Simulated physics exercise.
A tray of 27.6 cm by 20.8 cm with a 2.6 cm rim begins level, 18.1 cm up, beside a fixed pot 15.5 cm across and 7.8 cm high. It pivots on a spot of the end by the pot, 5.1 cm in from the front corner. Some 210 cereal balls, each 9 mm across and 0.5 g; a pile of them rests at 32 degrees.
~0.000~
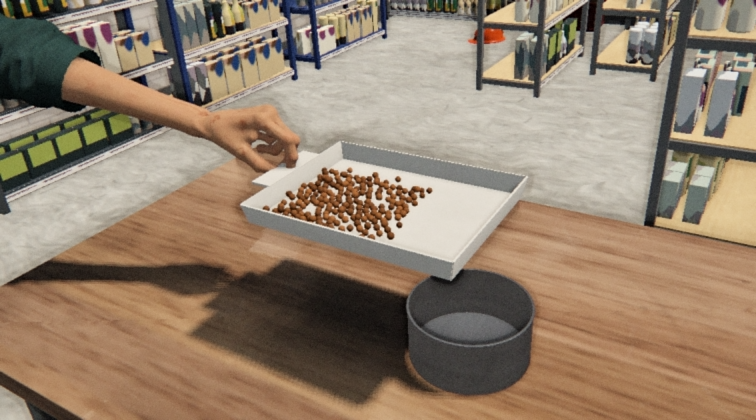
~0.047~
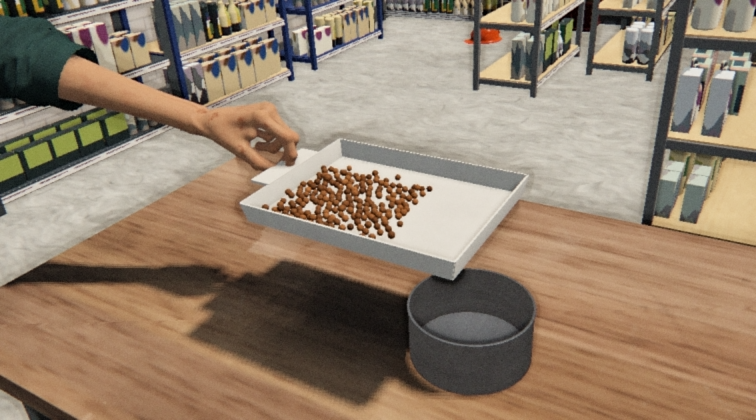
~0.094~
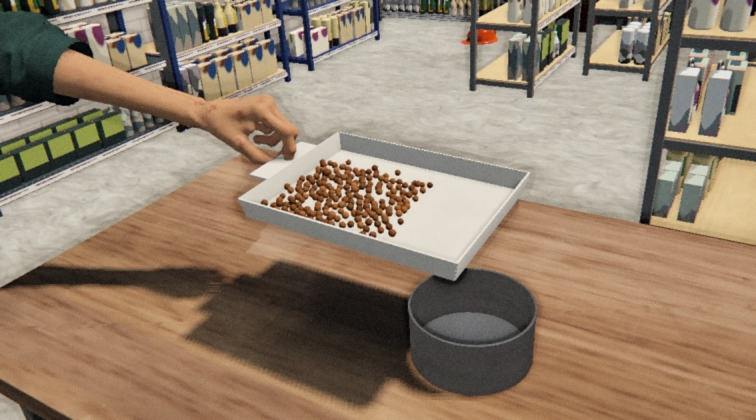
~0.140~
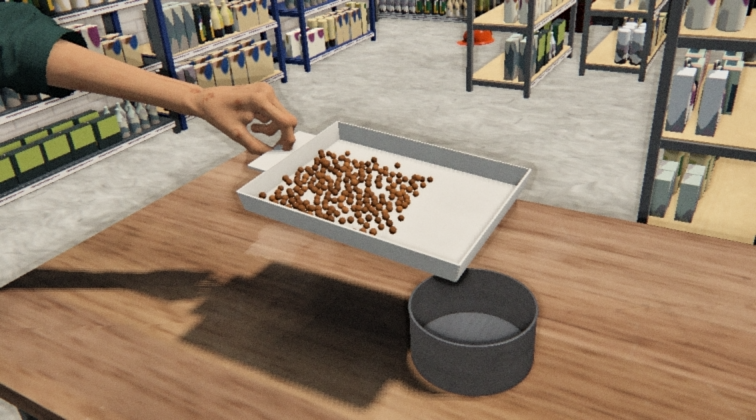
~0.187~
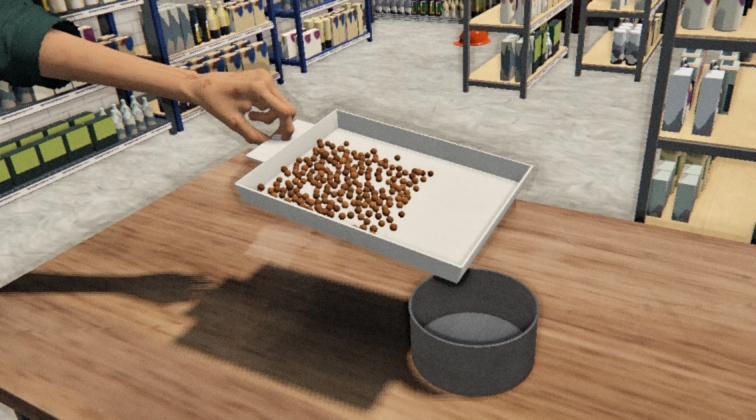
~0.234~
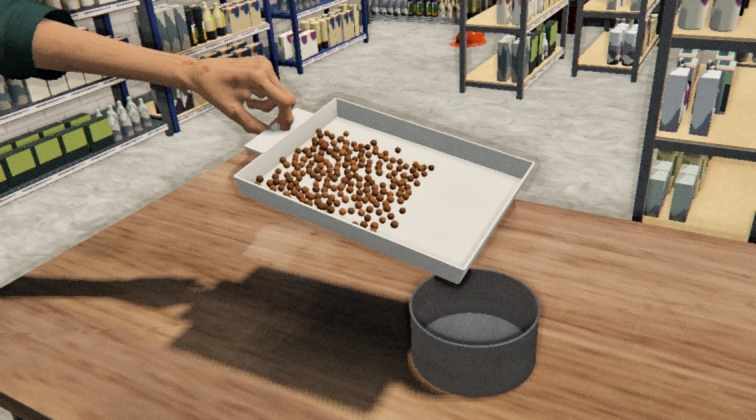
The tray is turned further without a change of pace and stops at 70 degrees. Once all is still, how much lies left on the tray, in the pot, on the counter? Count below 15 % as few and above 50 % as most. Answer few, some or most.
Left on the tray: Most; in the pot: Few; on the counter: Few.
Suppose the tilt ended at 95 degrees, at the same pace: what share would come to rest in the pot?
In that case some 0 per cent.
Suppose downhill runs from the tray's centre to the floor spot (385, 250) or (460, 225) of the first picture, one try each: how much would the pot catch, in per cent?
Some 0 and 0 per cent.
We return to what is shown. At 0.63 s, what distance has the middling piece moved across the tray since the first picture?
Some 8 cm.
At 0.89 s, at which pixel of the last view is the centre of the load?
Around (446, 231).
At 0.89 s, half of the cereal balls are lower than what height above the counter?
Some 22 cm.
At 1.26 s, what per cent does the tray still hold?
About 95 per cent.
Then, at 0.63 s, tilt 41 degrees; the tray holds 100 %, the pot 0 %.
After 0.89 s, tilt 59 degrees; the tray holds 100 %, the pot 0 %.
After 1.26 s, tilt 70 degrees; the tray holds 95 %, the pot 0 %.
At rest (1.9 s), tray 95 %, pot 0 %, counter 5 %.
